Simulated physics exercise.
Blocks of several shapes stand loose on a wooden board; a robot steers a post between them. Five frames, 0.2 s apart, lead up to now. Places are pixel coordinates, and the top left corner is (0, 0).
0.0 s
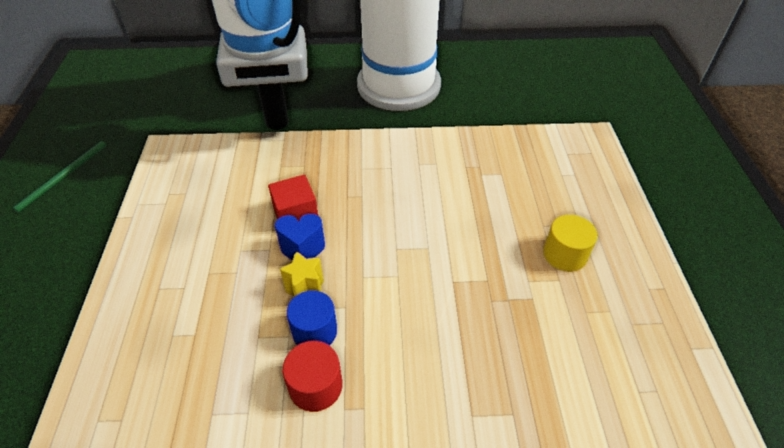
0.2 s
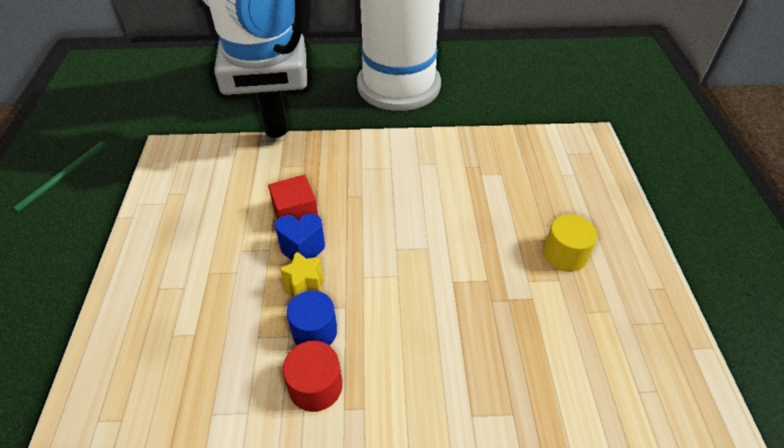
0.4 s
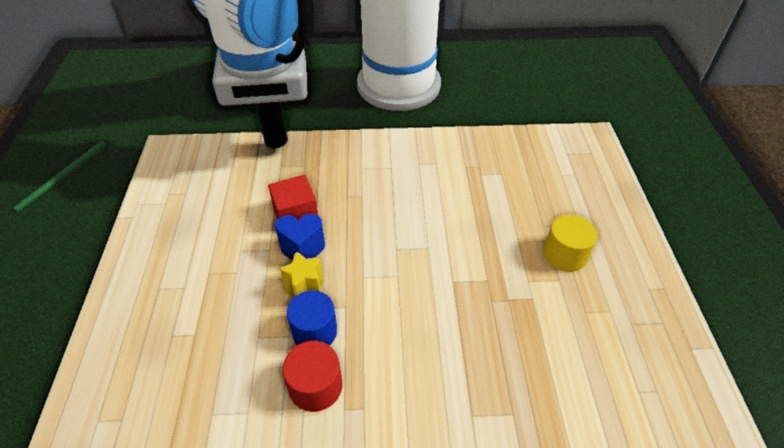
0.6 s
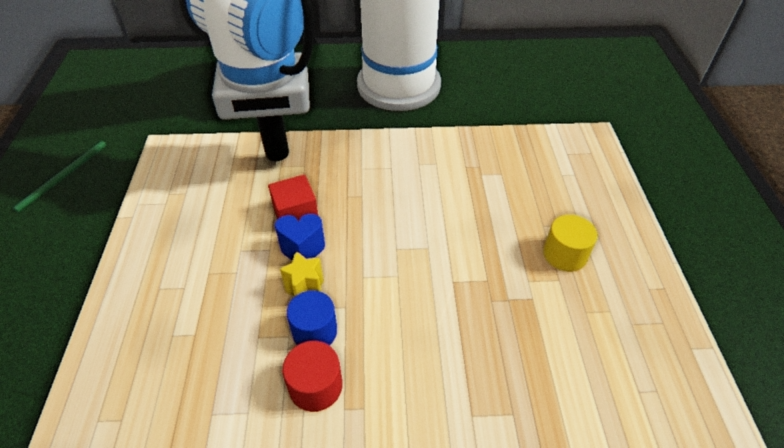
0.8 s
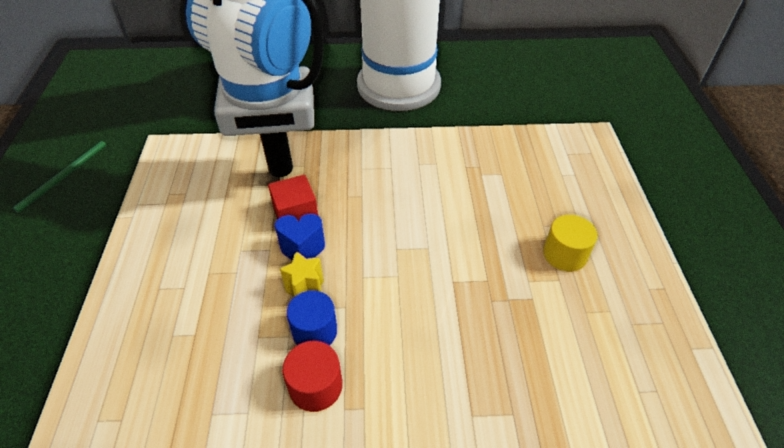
On a wooden board, a robot moved its black post a short way toward a red block at the far end of a line of red, blue and yellow blocks, while every block stayed still.
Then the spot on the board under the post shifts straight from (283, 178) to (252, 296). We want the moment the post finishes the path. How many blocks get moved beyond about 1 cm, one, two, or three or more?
My guess is two.
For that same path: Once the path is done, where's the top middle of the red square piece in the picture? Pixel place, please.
In the picture, it is at (298, 208).
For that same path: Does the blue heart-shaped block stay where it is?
I'd say no.
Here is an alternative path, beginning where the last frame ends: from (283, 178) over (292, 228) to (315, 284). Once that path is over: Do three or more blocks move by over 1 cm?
My answer is yes.
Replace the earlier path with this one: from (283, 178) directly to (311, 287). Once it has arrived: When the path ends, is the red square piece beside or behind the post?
No - that is not the case.
What follows on the original path. One third of the way, post at (272, 205); red square piece at (295, 201), turned 30° anticlockwise; blue heart-shaped block at (301, 231).
Two thirds of the way, post at (261, 245); red square piece at (298, 208), turned 60° anticlockwise; blue heart-shaped block at (308, 236).
At the end, post at (249, 289); red square piece at (298, 208), turned 60° anticlockwise; blue heart-shaped block at (308, 236); yellow star block unmoved.
